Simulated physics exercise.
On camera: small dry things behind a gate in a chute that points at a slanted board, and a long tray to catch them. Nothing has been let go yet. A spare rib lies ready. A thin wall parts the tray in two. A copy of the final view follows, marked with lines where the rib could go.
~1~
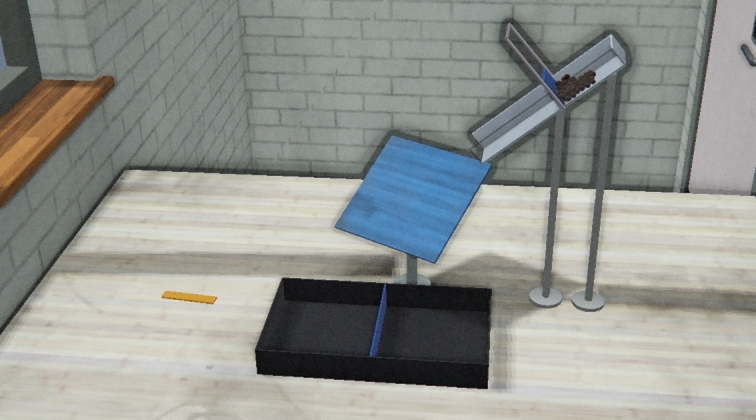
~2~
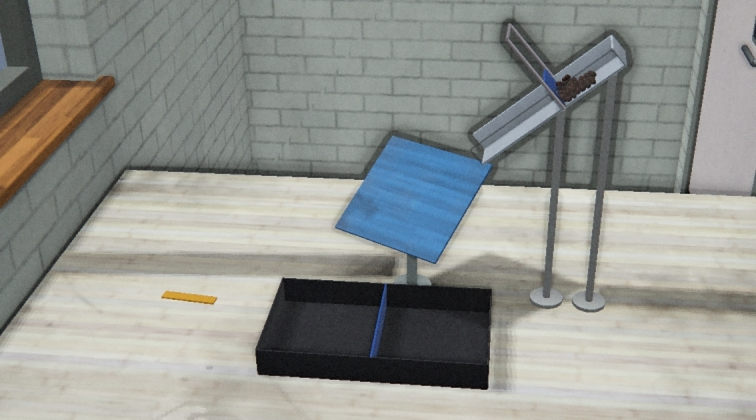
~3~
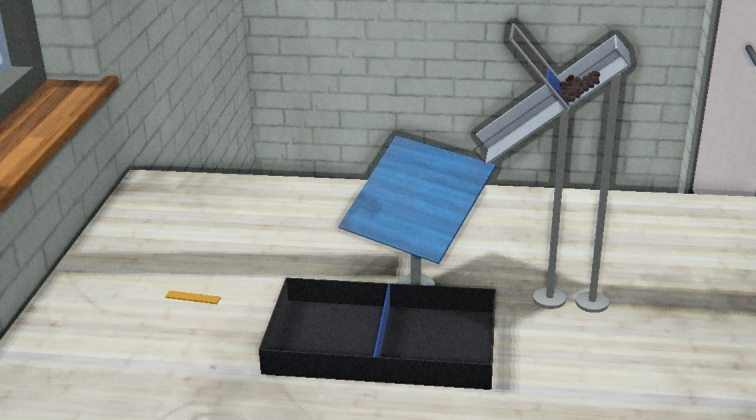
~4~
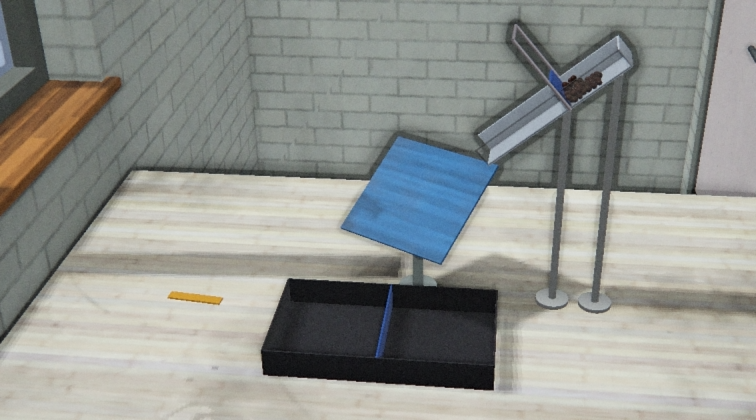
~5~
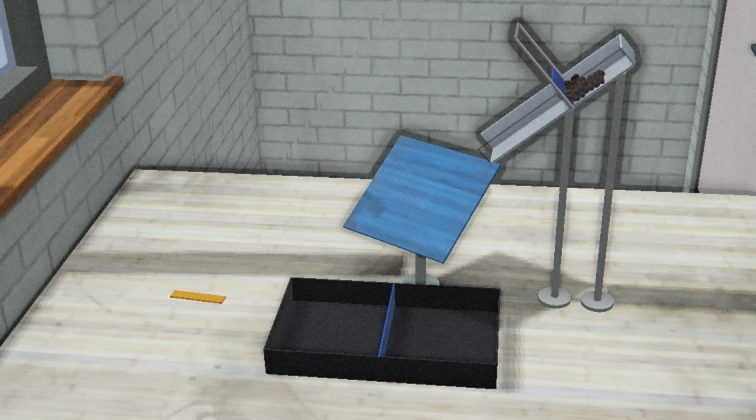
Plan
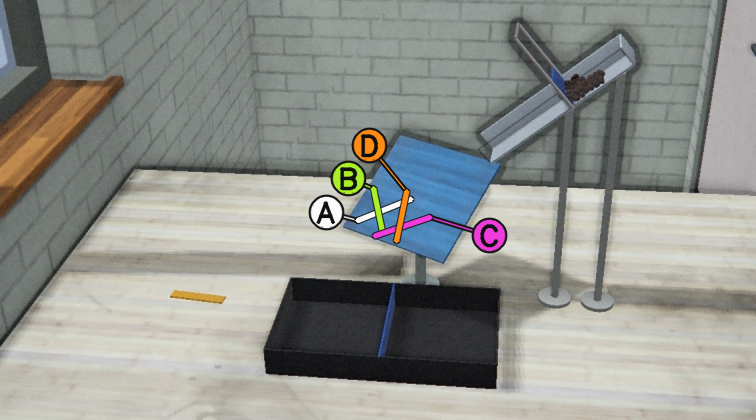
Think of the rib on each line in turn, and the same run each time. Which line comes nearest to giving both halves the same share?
Choose D.
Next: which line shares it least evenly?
The answer is A.
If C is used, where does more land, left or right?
Left.
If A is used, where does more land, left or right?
Left.
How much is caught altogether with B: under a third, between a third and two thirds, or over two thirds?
It is over two thirds.
On the marked copy, line A from (410, 199) to (357, 220); line B from (373, 188) to (382, 233); line C from (429, 217) to (375, 235); line D from (406, 191) to (396, 240).
With A, of what is caught, all but a few in the left half, a small share in the right.
With B, of what is caught, the bulk in the left half, close to a quarter in the right.
With C, of what is caught, the bulk in the left half, close to a quarter in the right.
With D, of what is caught, close to half in the left half, close to half in the right.
